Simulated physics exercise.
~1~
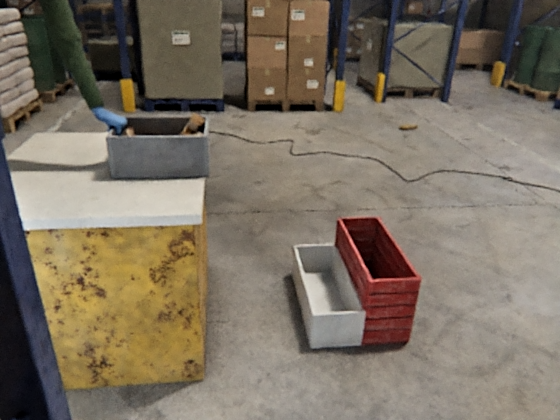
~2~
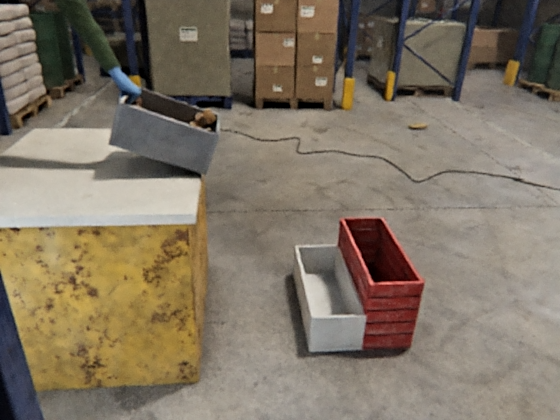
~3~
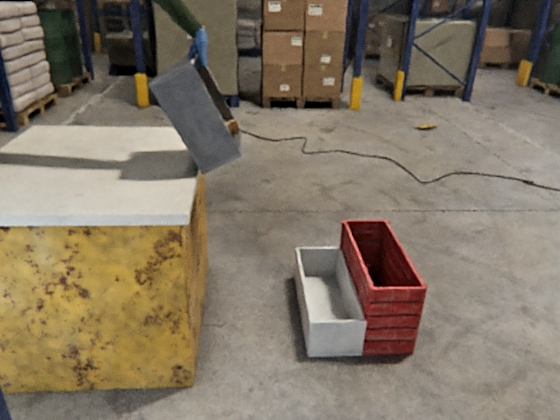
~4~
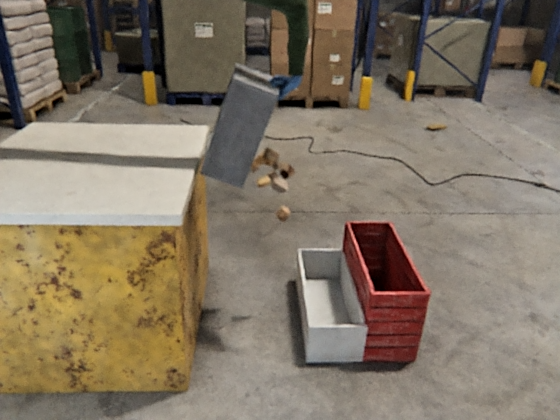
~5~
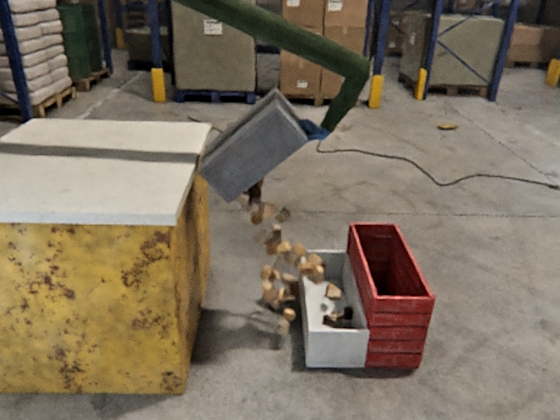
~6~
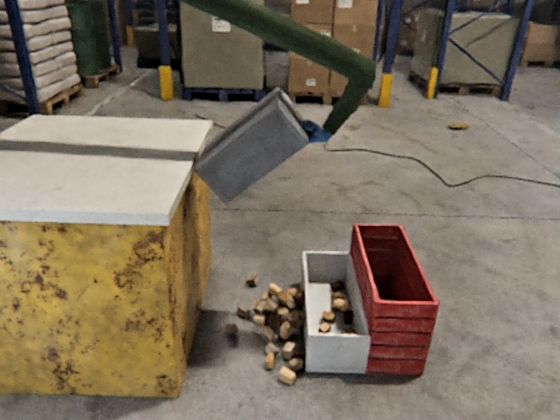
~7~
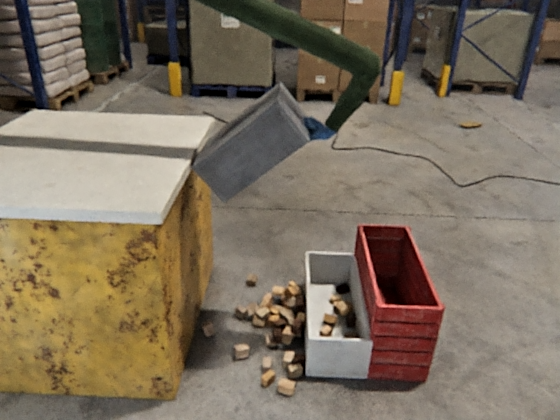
Green arm tipping wooden blocks from a grey crate off a bench, some landing in a white bin, most scattering on the floor.
